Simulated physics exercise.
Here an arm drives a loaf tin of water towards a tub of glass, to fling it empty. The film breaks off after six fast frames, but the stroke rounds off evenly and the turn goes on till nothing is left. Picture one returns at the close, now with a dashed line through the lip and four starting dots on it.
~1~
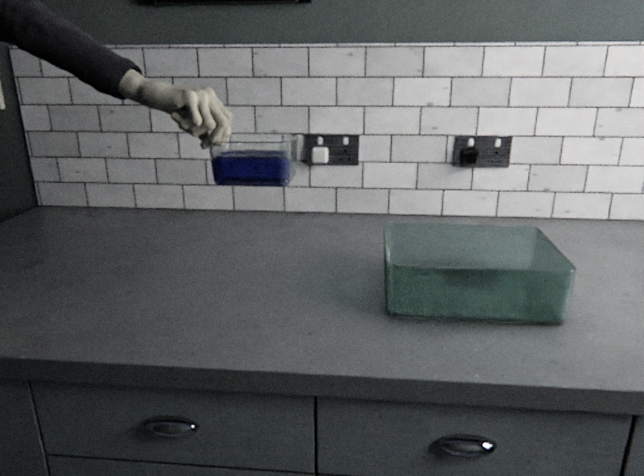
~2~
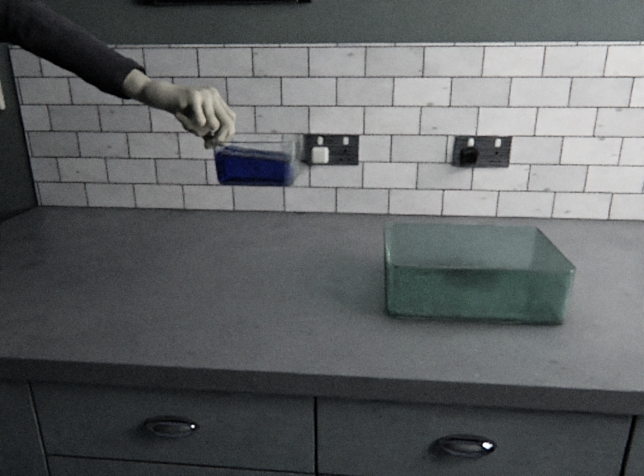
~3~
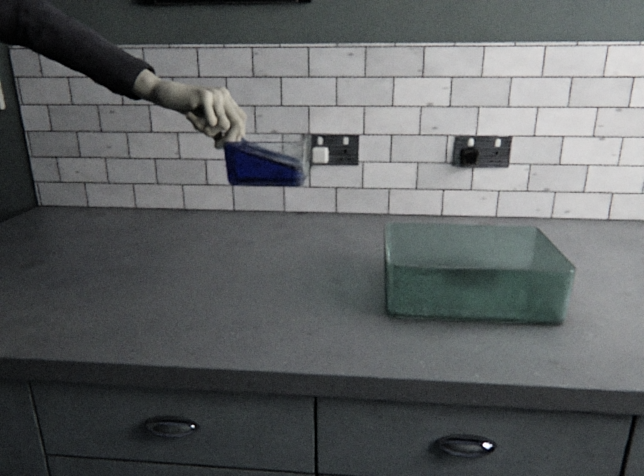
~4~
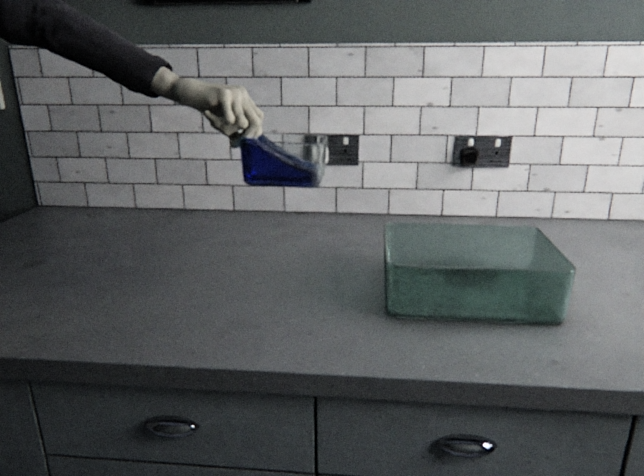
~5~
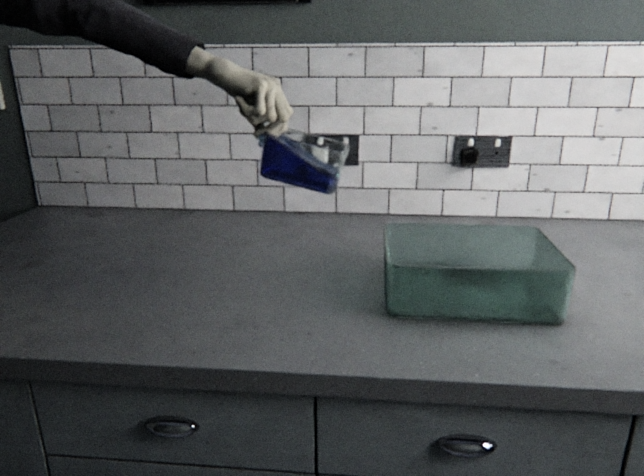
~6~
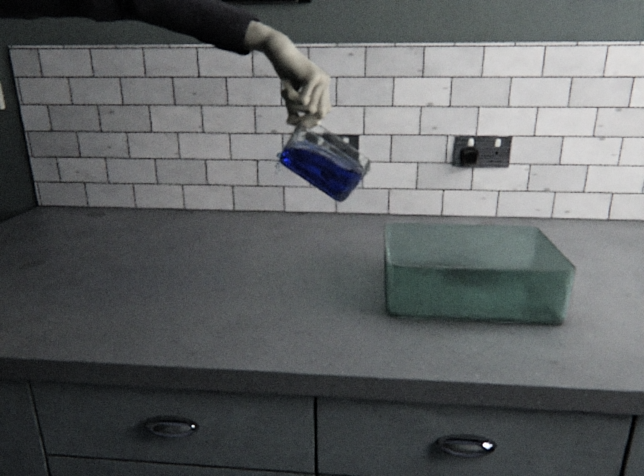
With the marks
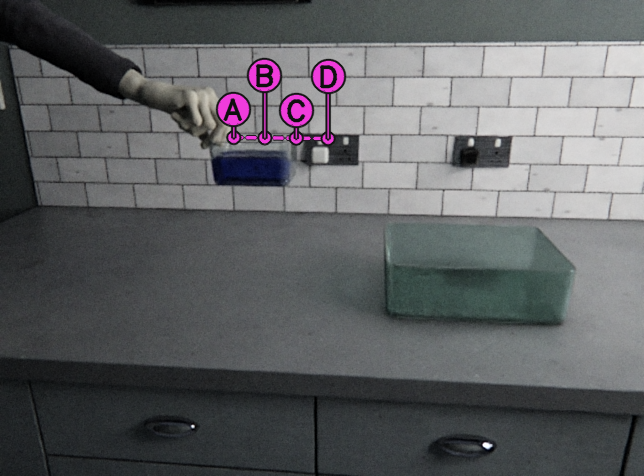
A pale hand on a dark-sleeved arm, reaching in from the upper left, holds a small clear container of vivid blue liquid above a grey kitchen counter, seen from the front by a still camera. A larger green glass tub sits on the right, before white brick tiles and dark sockets. The hand carries the container rightward, the liquid sloshing up its left side, then tilts it down to the right.
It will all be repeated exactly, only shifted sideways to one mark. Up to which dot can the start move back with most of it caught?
Spot A just does it.
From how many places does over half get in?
All of them.
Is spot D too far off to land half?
No.
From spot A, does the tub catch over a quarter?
Yes, it does.
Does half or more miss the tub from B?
No, not at all.
On the marked copy, A at (233, 137); B at (264, 137); C at (296, 138); D at (328, 138).
If A is chosen, about 75 % lands in the tub, 17 % falls short and 8 % goes beside or beyond.
If B is chosen, about 80 % lands in the tub, 6 % falls short and 13 % goes beside or beyond.
If C is chosen, about 78 % lands in the tub, 3 % falls short and 19 % goes beside or beyond.
If D is chosen, about 92 % lands in the tub, 5 % falls short and 3 % goes beside or beyond.
